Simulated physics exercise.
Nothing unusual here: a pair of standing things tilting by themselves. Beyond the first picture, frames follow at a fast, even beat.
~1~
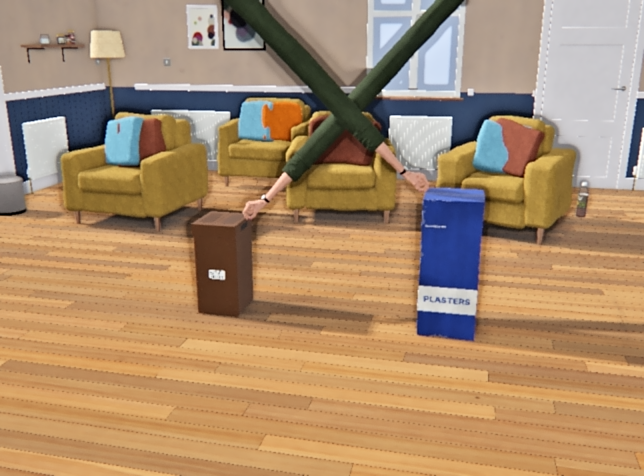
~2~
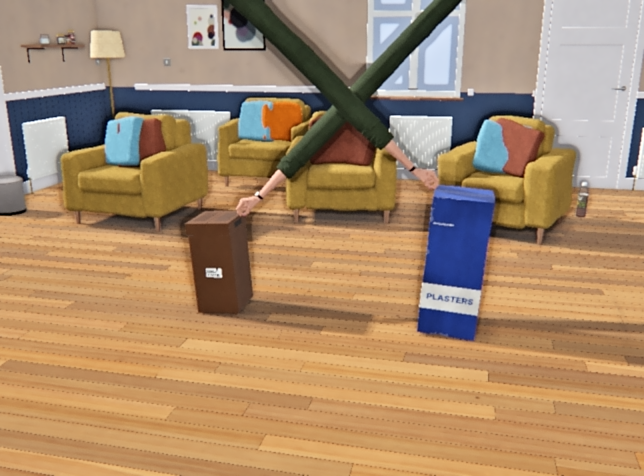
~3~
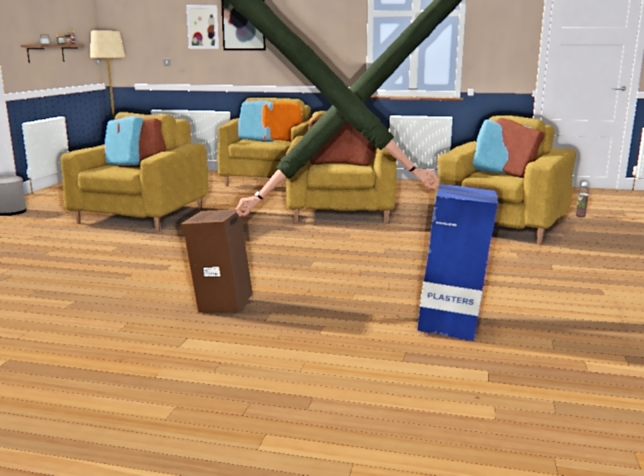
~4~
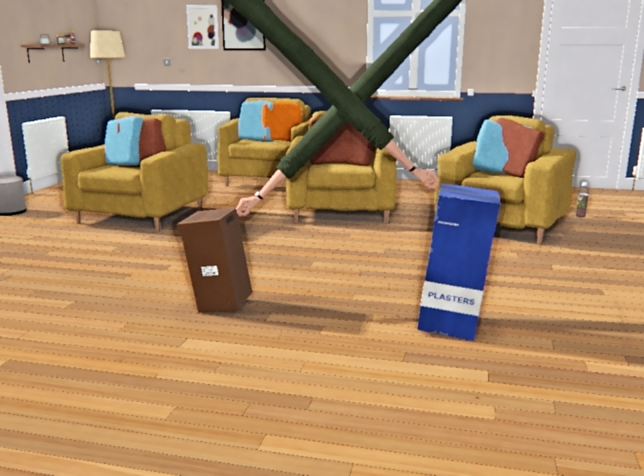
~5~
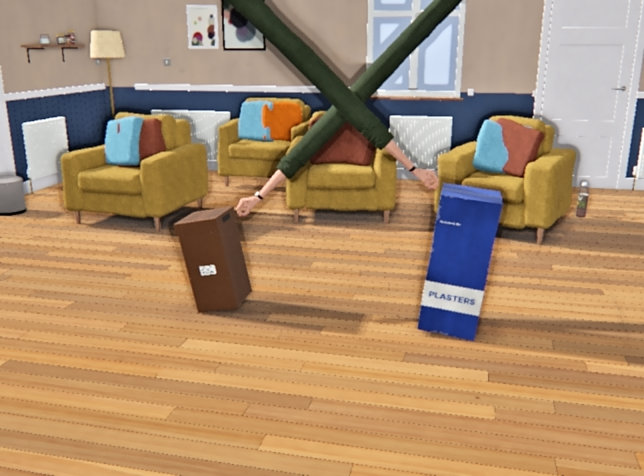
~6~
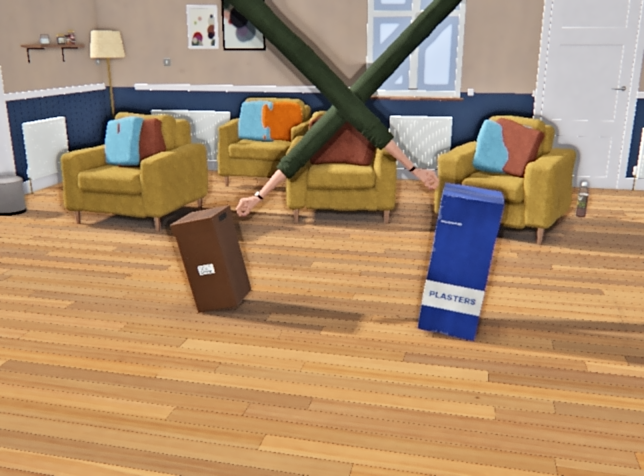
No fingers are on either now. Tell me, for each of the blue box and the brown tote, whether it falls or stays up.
Result: The blue box will stand back up. The brown tote will tip over.
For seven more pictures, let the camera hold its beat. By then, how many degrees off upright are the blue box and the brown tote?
Tilts at that frame: 8° and 25°.
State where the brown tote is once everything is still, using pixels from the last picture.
(163, 281).
Then, 0.32 s later than the last frame, blue box upright near (451, 263); brown tote 45° off upright near (188, 259).
When it is over, the blue box rocks back upright, near (450, 263); the brown tote falls over, near (163, 281).
